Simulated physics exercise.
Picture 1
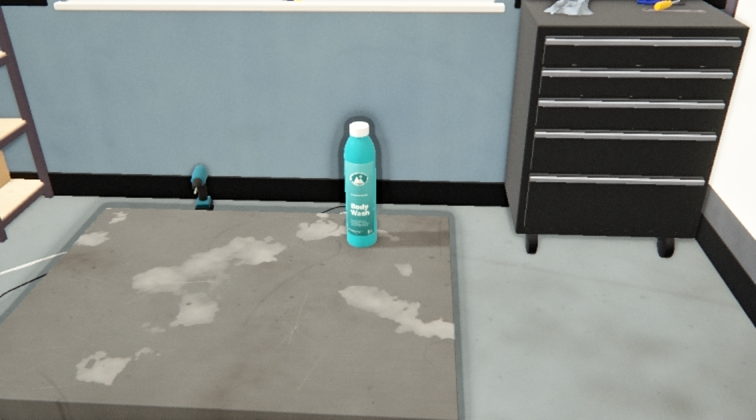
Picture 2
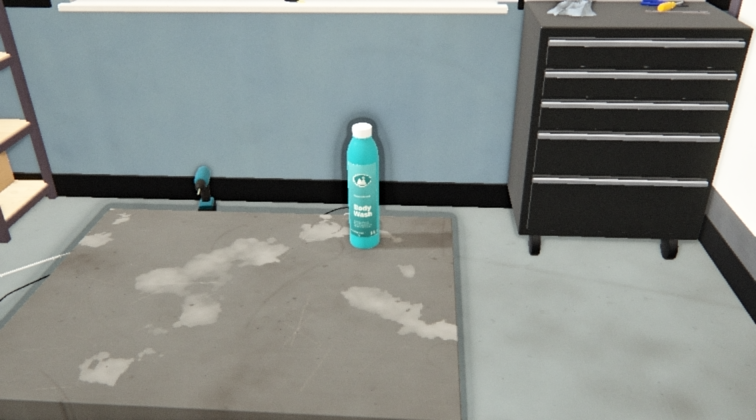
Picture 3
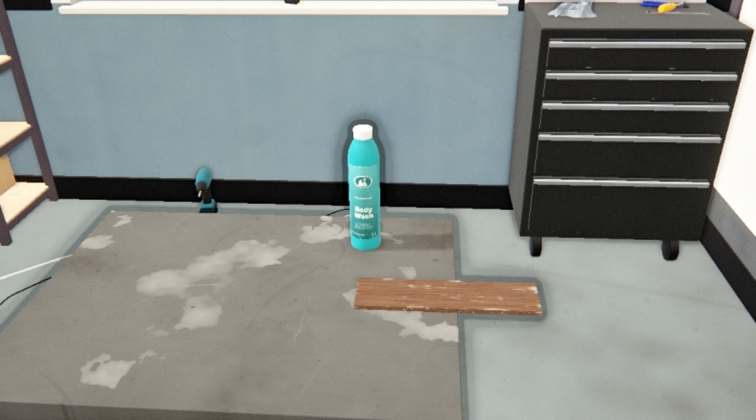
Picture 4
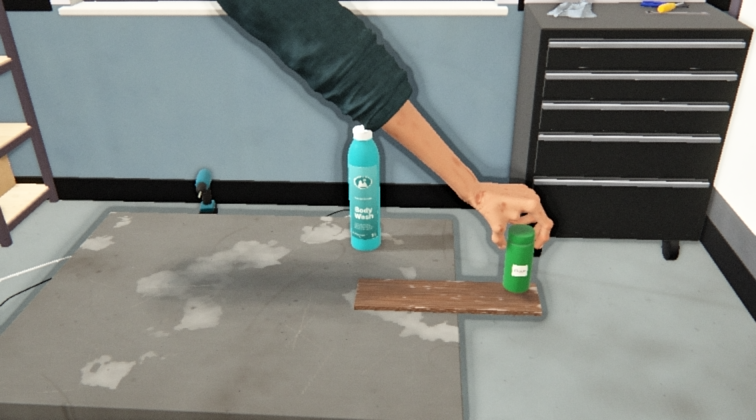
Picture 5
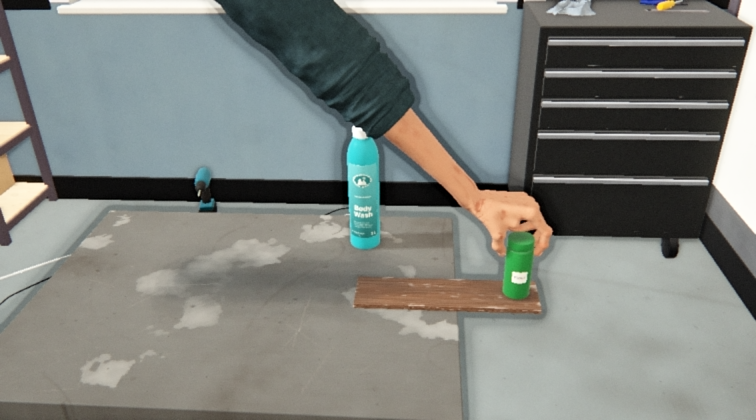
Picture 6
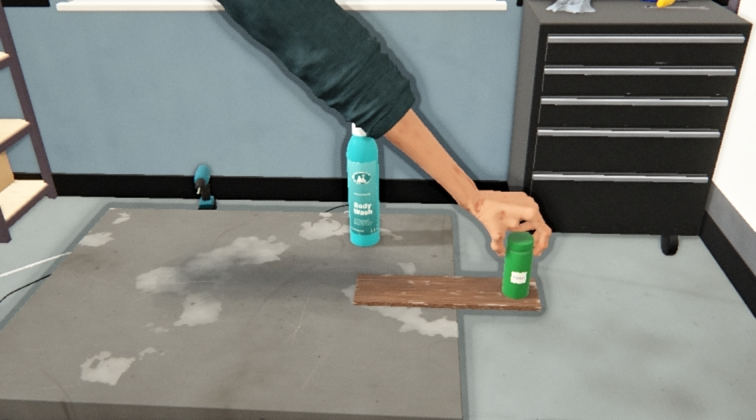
Garage with a turquoise bottle on a grey slab, a wooden plank appearing, then a hand lowering a green container onto its right end.
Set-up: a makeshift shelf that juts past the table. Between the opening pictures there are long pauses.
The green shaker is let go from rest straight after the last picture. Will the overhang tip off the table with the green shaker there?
Yes, it tips off.
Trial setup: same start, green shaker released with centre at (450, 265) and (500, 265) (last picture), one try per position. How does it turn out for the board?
Result 1: Stable; result 2: Falls.
Then, 0.40 s past the last view, green shaker now down on the floor or falling; brown board on its side.
Then, 0.60 s past the last view, brown board now down on the floor or falling.
Then, 0.80 s past the last view, things are still on the move.
Finally, down on the floor or falling, green shaker and brown board; turquoise bottle still in place. The board tips off the edge.
